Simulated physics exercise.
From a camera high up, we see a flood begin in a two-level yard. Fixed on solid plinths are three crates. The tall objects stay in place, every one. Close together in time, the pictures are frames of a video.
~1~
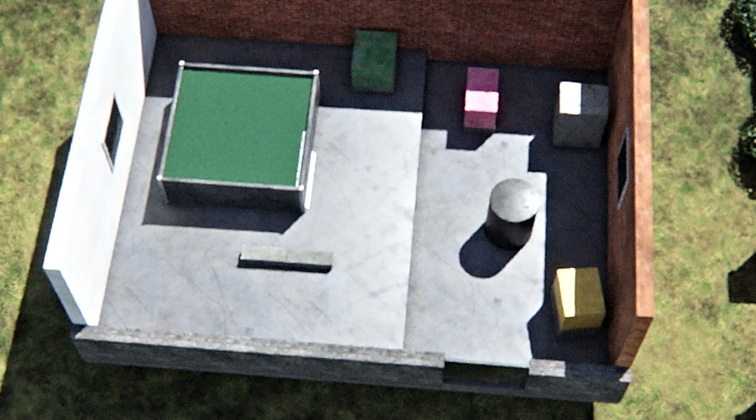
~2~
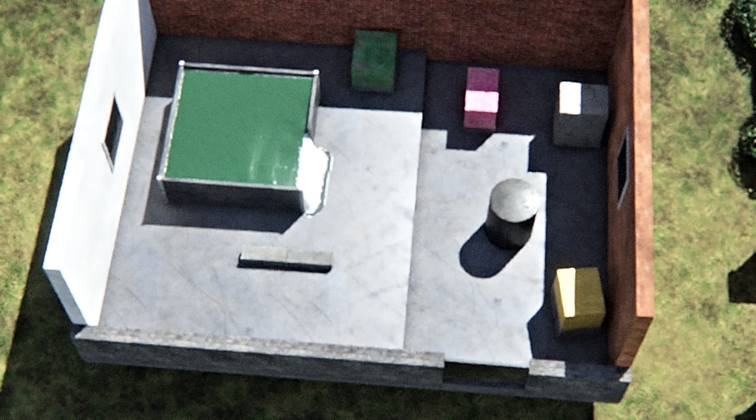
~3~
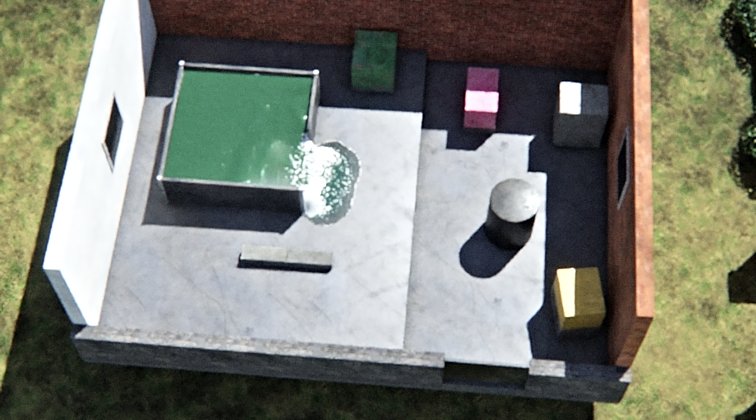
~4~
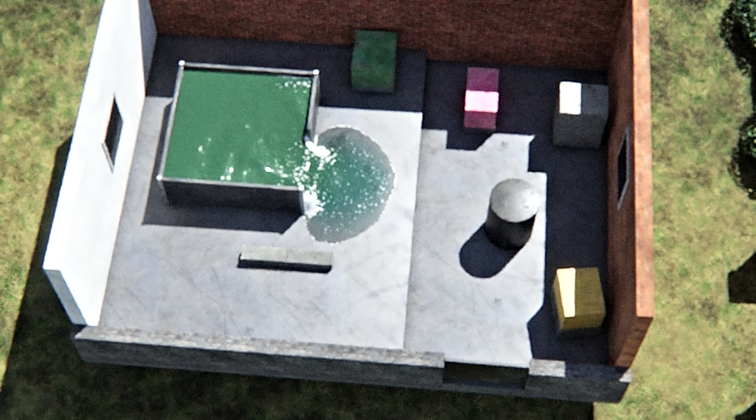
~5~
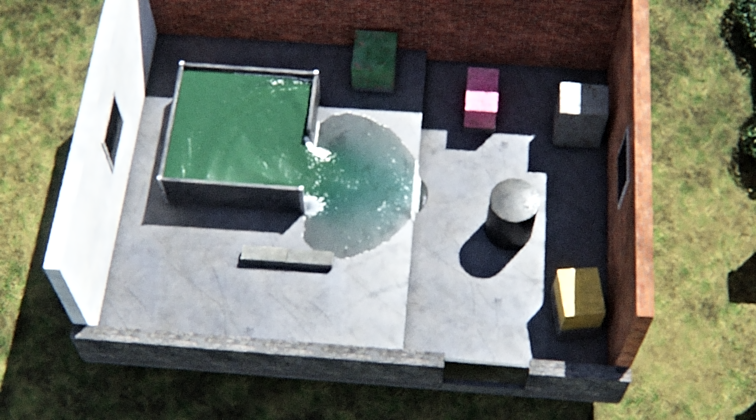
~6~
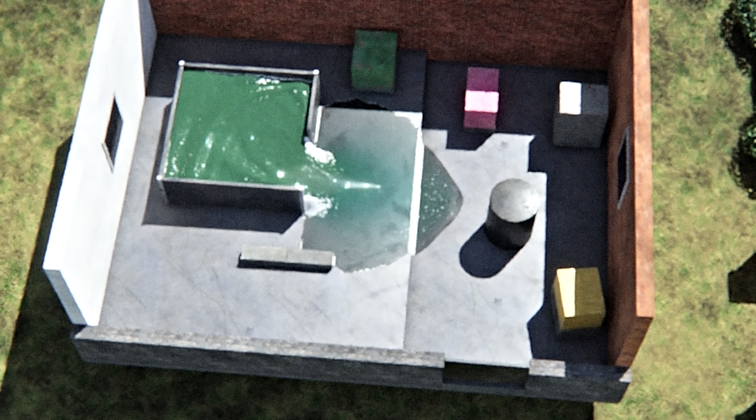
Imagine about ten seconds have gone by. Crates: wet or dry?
One by one: Pink crate: Becomes wet; green crate: Remains dry; yellow crate: Remains dry.
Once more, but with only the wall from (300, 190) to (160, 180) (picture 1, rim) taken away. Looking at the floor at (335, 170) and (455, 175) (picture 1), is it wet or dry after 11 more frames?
One after the other: Clear, no water.
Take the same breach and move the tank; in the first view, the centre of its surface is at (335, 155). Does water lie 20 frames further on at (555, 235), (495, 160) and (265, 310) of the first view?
As listed: Flooded, covered, clear.
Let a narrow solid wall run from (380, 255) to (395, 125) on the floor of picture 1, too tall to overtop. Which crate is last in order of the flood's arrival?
I'd go with the crate marked yellow.
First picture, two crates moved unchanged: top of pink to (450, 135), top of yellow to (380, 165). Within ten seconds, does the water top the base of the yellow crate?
The yellow crate simply gets reached.
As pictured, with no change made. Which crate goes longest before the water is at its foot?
I'd pick the one in yellow.
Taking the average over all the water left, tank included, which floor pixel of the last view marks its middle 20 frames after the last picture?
Roughly (381, 190) in the last picture.
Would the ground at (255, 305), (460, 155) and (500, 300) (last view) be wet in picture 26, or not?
First spared, second inundated, third inundated.
A moment on, water covers 35 % of the floor; the pink crate water round its plinth, the green crate water round its plinth, the yellow crate not reached.
Next, water covers 50 % of the floor; the pink crate water round its plinth, the green crate water round its plinth, the yellow crate water round its plinth.
Then, water covers 55 % of the floor; the pink crate water round its plinth, the green crate water round its plinth, the yellow crate water round its plinth.
Later, water covers 60 % of the floor; the pink crate water round its plinth, the green crate water round its plinth, the yellow crate water round its plinth.
In the end, water covers 55 % of the floor; the pink crate was topped, the green crate stayed above the water, the yellow crate stayed above the water.
